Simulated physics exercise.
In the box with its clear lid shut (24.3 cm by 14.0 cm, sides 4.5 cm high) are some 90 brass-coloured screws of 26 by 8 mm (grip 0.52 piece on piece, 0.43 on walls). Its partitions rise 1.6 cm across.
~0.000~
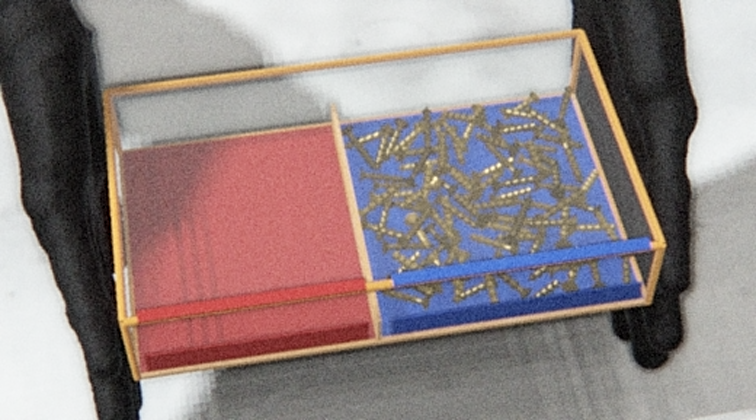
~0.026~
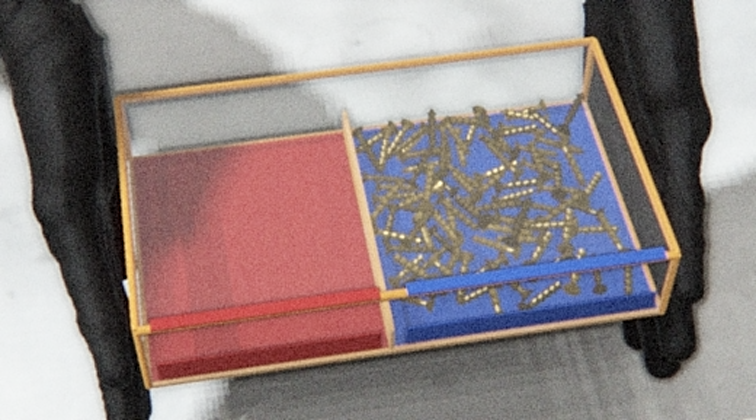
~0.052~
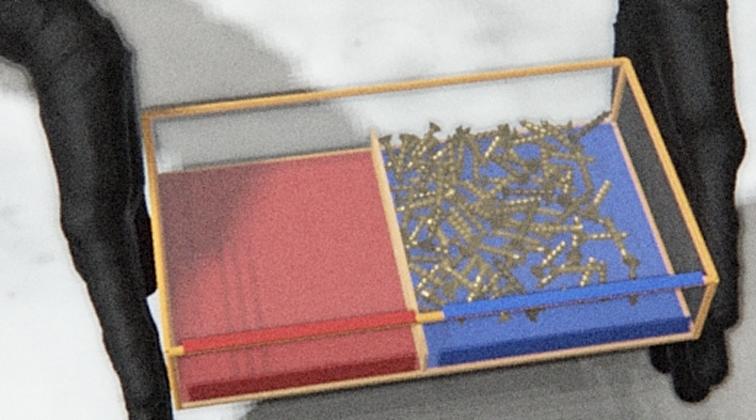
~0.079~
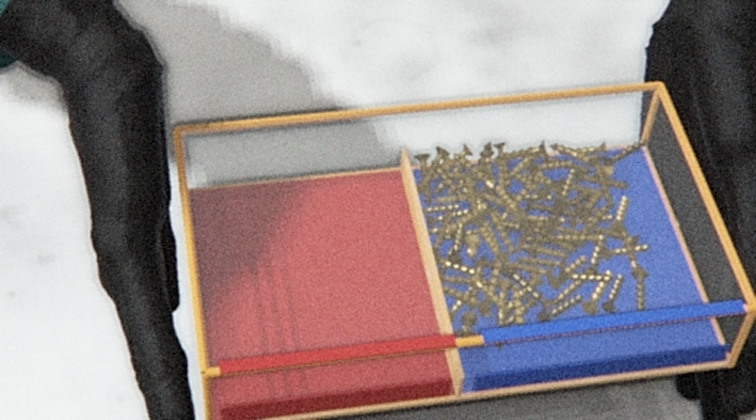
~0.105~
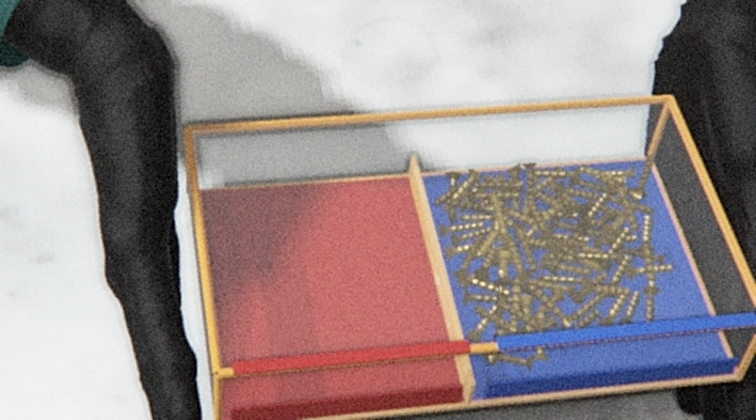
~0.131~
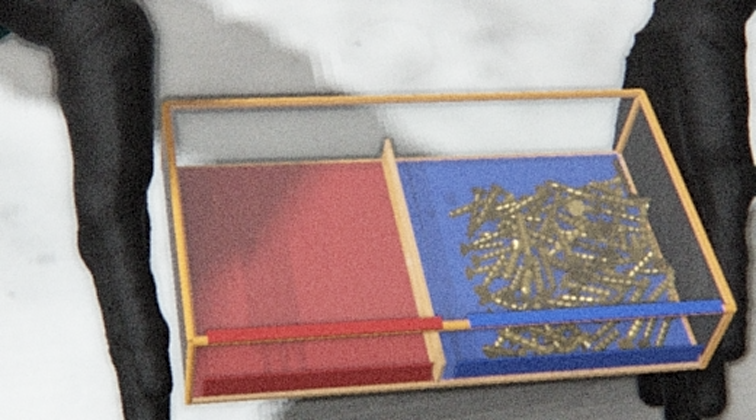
Brass-coloured screws shifting within the blue half of a clear lidded box as black-gloved hands move it right, then back left.
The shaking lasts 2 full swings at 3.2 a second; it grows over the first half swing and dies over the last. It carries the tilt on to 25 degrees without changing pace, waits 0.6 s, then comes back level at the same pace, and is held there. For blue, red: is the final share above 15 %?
In the blue compartment: Yes; in the red compartment: No.
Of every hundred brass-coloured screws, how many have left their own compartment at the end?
Roughly 5 per cent.
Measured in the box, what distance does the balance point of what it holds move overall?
Some 3.5 cm.
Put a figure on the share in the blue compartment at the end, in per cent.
About 95 per cent.
After 0.52 s, tilt 25 degrees; blue 100 %; middle of all pieces near (412, 185).
After 0.84 s, tilt 25 degrees; blue 95 %, red 5 %; middle of all pieces near (525, 247).
After 1.14 s, tilt 9 degrees; blue 95 %, red 5 %; middle of all pieces near (548, 215).
After 1.43 s, tilt 0 degrees; blue 95 %, red 5 %; middle of all pieces near (556, 196).
By 1.7 s all is still; blue 95 %, red 5 %.
